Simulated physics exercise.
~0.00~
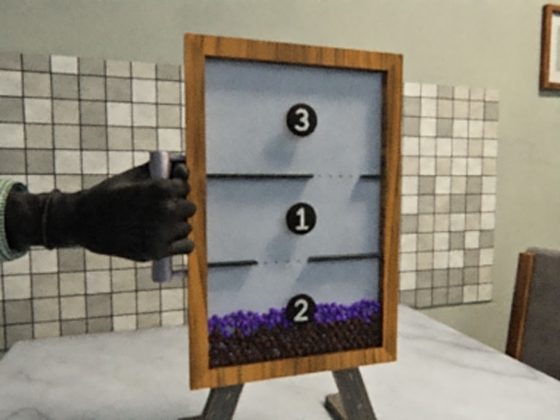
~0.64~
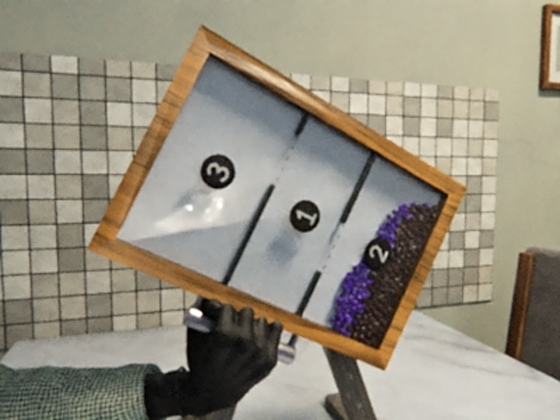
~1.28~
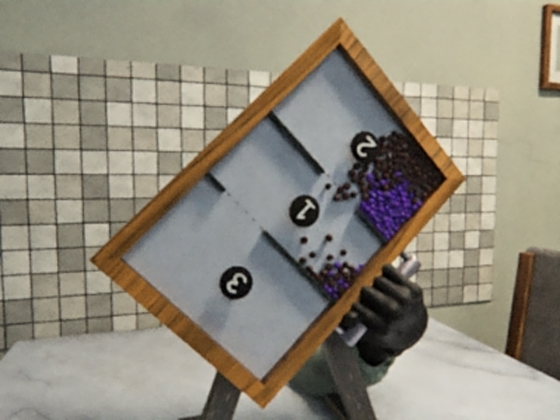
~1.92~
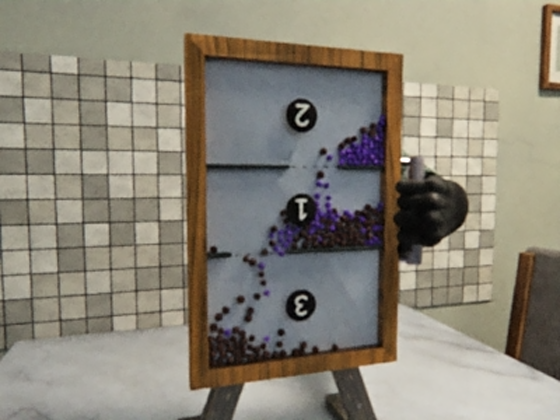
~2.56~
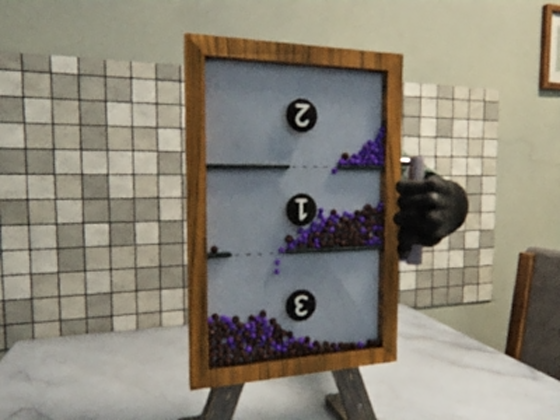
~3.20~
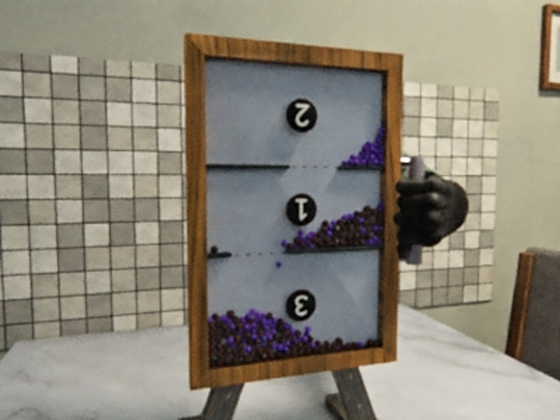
On a marble-topped table, a gloved hand turns a framed bead case upside down anticlockwise, purple and dark beads spilling mostly into the bottom chamber.
